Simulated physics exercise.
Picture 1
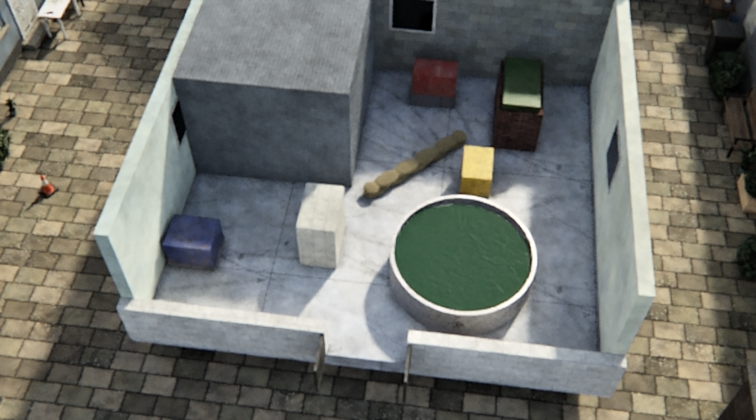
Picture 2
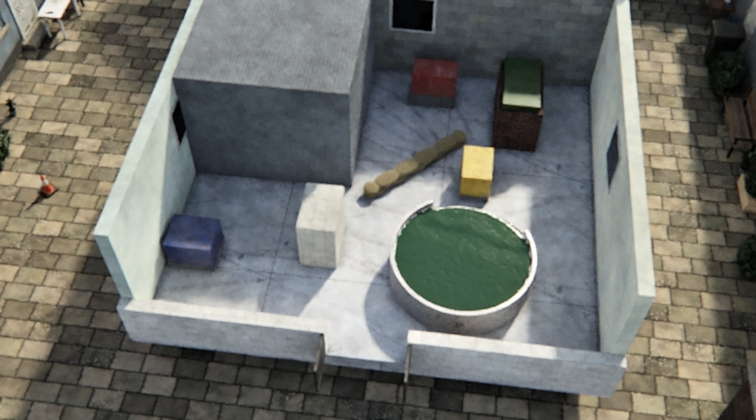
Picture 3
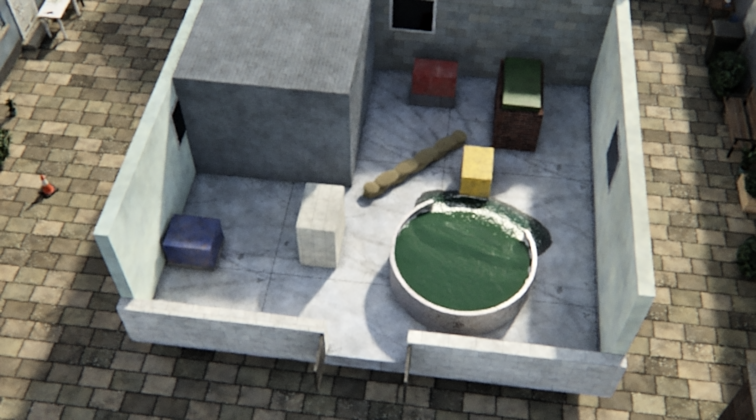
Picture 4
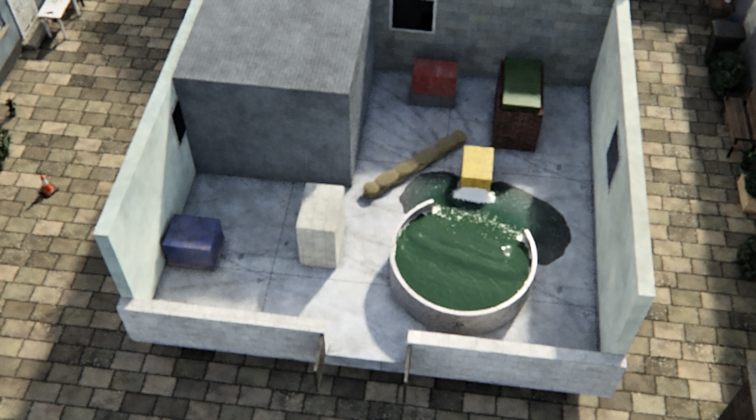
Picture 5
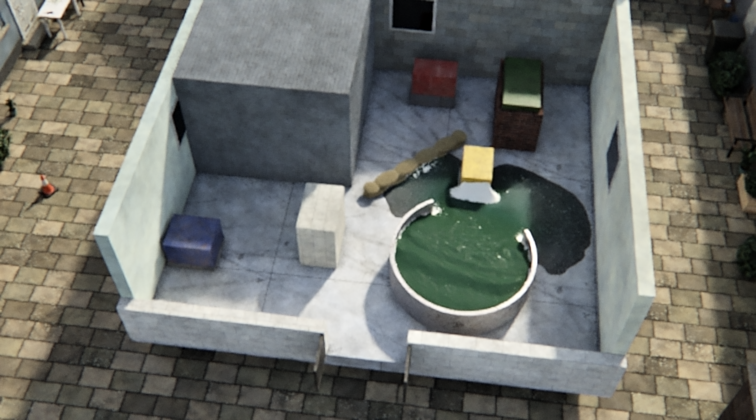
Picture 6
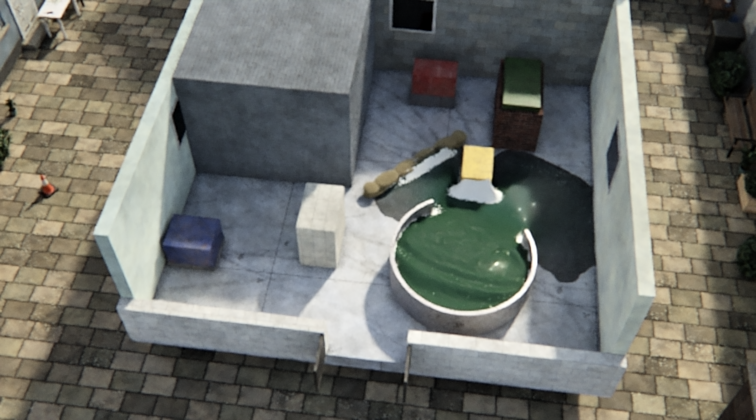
Dark green water bursting through the far side of a round pool, spreading around a yellow crate and across the walled yard.
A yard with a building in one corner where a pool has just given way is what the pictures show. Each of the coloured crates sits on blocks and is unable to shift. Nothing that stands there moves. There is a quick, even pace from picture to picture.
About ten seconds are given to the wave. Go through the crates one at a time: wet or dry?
Result: Blue crate: Spared; red crate: Spared; yellow crate: Reached.
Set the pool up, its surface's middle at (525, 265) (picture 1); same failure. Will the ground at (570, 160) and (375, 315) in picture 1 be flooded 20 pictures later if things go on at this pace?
Submerged, not reached.
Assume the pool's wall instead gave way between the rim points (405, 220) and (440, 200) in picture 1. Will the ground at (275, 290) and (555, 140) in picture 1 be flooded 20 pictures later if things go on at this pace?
Going through them in turn, the first is untouched by it and the second is untouched by it.
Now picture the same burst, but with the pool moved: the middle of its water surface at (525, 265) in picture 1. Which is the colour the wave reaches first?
The one in yellow.
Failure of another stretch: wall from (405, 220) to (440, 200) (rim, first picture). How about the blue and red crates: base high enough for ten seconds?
In that case the blue one is flooded and the red one is never flooded.
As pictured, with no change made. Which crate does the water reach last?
That would be the blue-painted one.
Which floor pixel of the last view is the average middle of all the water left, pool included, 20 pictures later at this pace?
Near (485, 196).
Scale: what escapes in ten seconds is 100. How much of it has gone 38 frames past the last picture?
Near 35 in a hundred.
A moment on, water covers 25 % of the floor; the blue crate not reached, the red crate not reached, the yellow crate water round its plinth.
Next, water covers 40 % of the floor; the blue crate not reached, the red crate water round its plinth, the yellow crate water round its plinth.
Then, water covers 60 % of the floor; the blue crate not reached, the red crate water round its plinth, the yellow crate water round its plinth.
Later, water covers 80 % of the floor; the blue crate water round its plinth, the red crate water round its plinth, the yellow crate water round its plinth.
In the end, water covers 90 % of the floor; the blue crate stayed above the water, the red crate stayed above the water, the yellow crate was topped.
